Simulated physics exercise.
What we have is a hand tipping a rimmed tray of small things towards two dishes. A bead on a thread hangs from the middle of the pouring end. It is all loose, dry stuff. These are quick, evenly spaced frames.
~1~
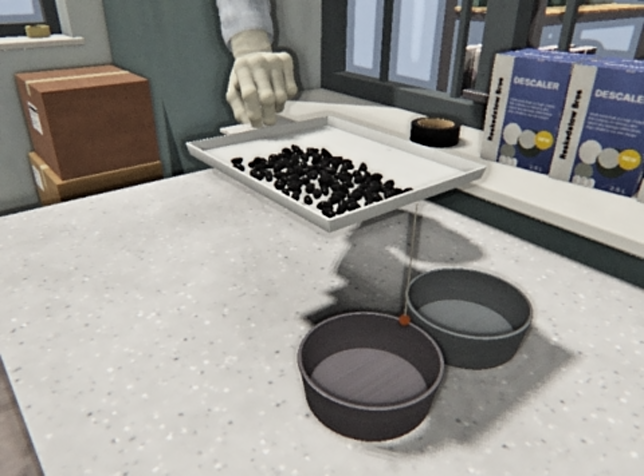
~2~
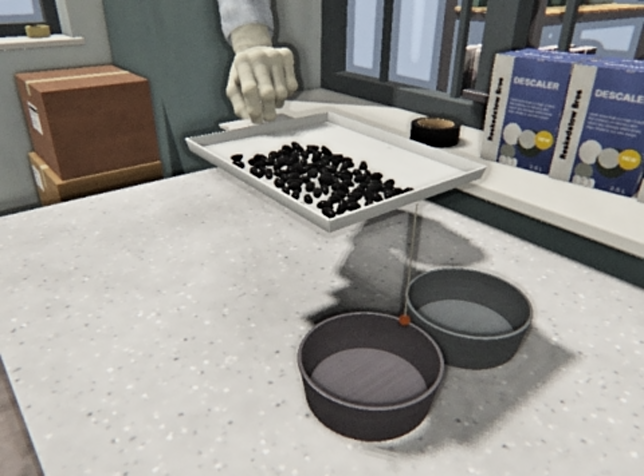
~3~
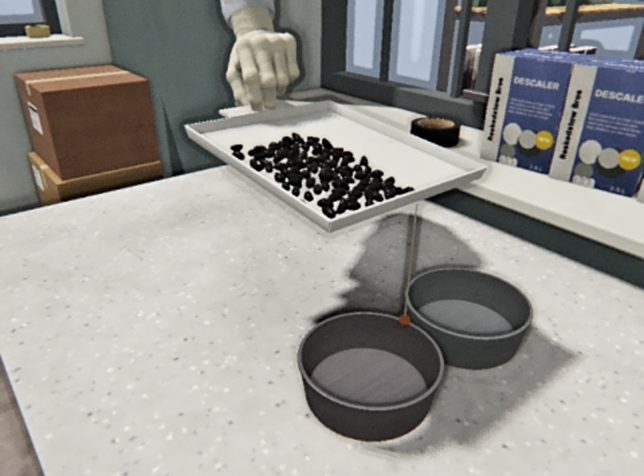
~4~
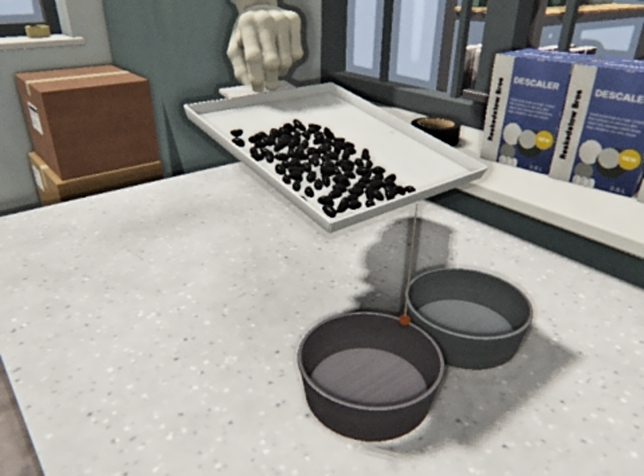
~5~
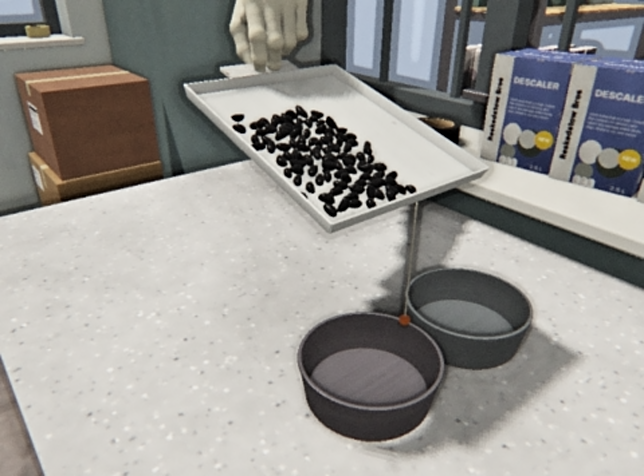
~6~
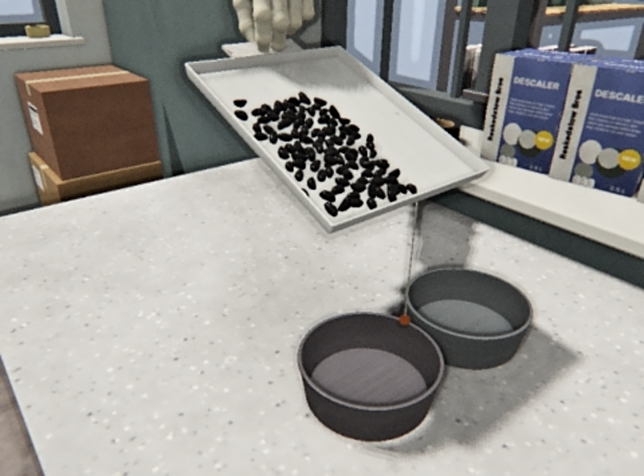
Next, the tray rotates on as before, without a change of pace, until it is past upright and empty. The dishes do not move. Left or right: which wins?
It favours the left-hand dish.
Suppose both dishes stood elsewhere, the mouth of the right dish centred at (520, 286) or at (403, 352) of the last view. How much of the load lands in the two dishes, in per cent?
In turn 60 and 70 in a hundred.
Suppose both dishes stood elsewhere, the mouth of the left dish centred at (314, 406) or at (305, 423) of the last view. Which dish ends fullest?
The first try: The right dish. The second: The dish on the right.
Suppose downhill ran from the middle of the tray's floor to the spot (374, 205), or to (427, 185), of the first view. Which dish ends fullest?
First the left dish, then the right dish.
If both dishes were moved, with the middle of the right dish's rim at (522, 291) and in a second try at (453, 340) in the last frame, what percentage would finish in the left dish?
About 60 and 30 per cent.
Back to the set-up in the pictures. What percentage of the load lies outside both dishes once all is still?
Roughly 50 in a hundred.
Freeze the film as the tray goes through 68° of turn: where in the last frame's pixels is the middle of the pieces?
Around (386, 167).
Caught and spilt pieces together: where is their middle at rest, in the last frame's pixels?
Near (416, 410).
Shortly afterwards, tray tipped steeply; all but a few on the tray; only a few in the air.
Next, tray tipped past a quarter turn; all but a few on the tray; only a few in the left dish; only a few outside both; a little in the air.
Some moments later, tray tipped past a quarter turn; near half in the left dish; a little in the right dish; near half outside both.
In the end, tray tipped past a quarter turn; near half in the left dish; a little in the right dish; near half outside both.
